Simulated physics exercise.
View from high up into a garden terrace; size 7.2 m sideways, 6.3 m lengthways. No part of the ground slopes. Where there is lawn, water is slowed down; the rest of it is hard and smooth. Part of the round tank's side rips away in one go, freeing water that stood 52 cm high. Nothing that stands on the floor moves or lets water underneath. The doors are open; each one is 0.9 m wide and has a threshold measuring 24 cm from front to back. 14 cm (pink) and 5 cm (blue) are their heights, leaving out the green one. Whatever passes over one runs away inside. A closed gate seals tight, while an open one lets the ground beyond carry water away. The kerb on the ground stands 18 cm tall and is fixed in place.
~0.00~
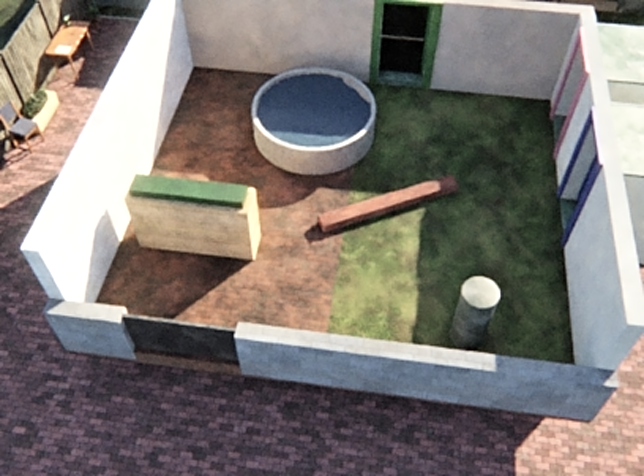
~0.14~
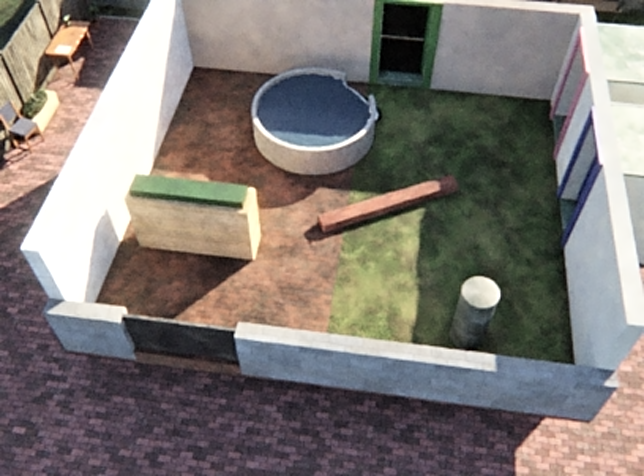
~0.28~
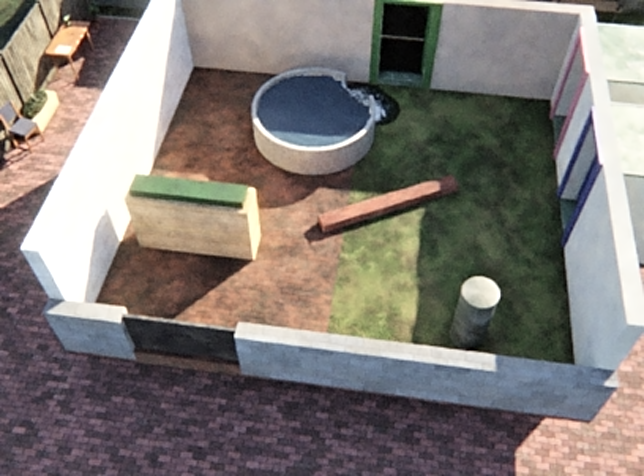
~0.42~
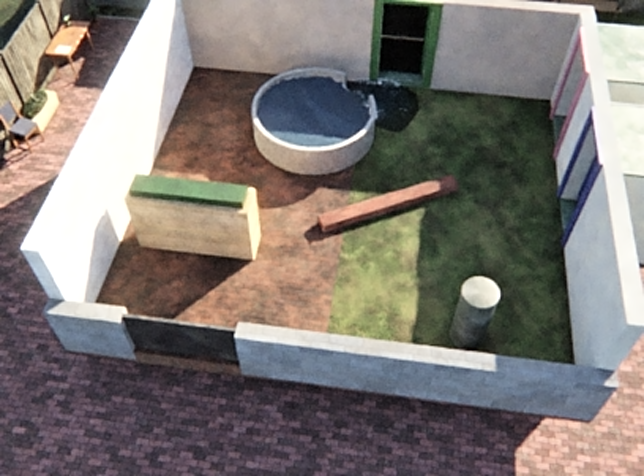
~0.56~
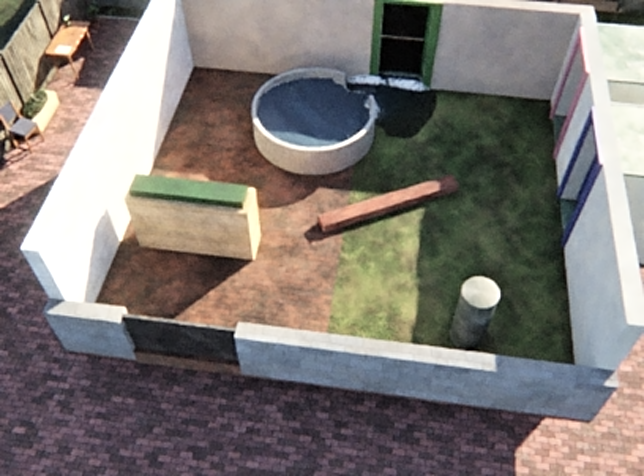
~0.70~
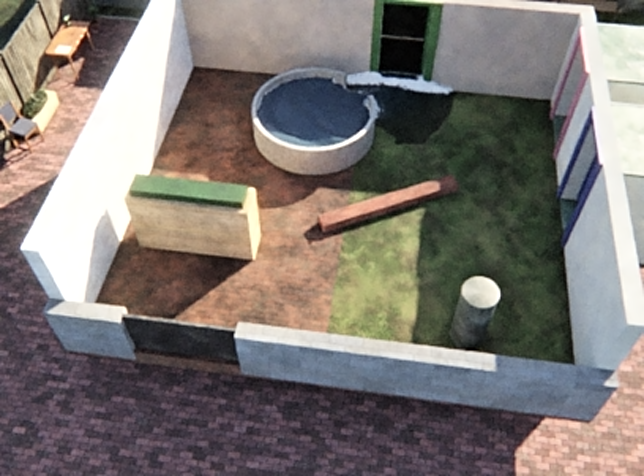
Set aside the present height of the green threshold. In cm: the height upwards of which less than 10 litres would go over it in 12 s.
27 cm.
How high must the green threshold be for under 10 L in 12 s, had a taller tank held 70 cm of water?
37 cm.
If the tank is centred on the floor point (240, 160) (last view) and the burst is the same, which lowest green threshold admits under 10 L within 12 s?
In this case, 12.5 cm or so.
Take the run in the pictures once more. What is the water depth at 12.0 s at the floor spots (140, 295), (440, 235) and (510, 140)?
First 0, then 4, then 6 cm.
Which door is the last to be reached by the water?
That is the blue door.
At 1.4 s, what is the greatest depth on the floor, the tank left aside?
I'd put it near 31 cm.
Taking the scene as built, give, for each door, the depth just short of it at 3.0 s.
Door by door in cm - green 20, pink 15, blue 0.
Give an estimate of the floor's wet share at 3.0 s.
20 %.
After 1.4 s water covers 10 % of the floor, deepest (31 cm) near (377, 89); 26 cm at the green door, 29 litres in over its 14 cm threshold.
After 3.0 s water covers 20 % of the floor, deepest (22 cm) near (368, 88); 20 cm at the green door, 96 litres in over its 14 cm threshold.
After 12.0 s water covers 80 % of the floor, deepest (8 cm) near (368, 88); 7 cm at the green door, 123 litres in over its 14 cm threshold.
At the green door as built, the water arrived by 0.5 s and peaked near 26 cm at 1.4 s.
With a threshold of 21.5 cm, 35 litres would have come in within the 12 s; with 29.5 cm, 4 litres. So under 10 litres takes about 27 cm.
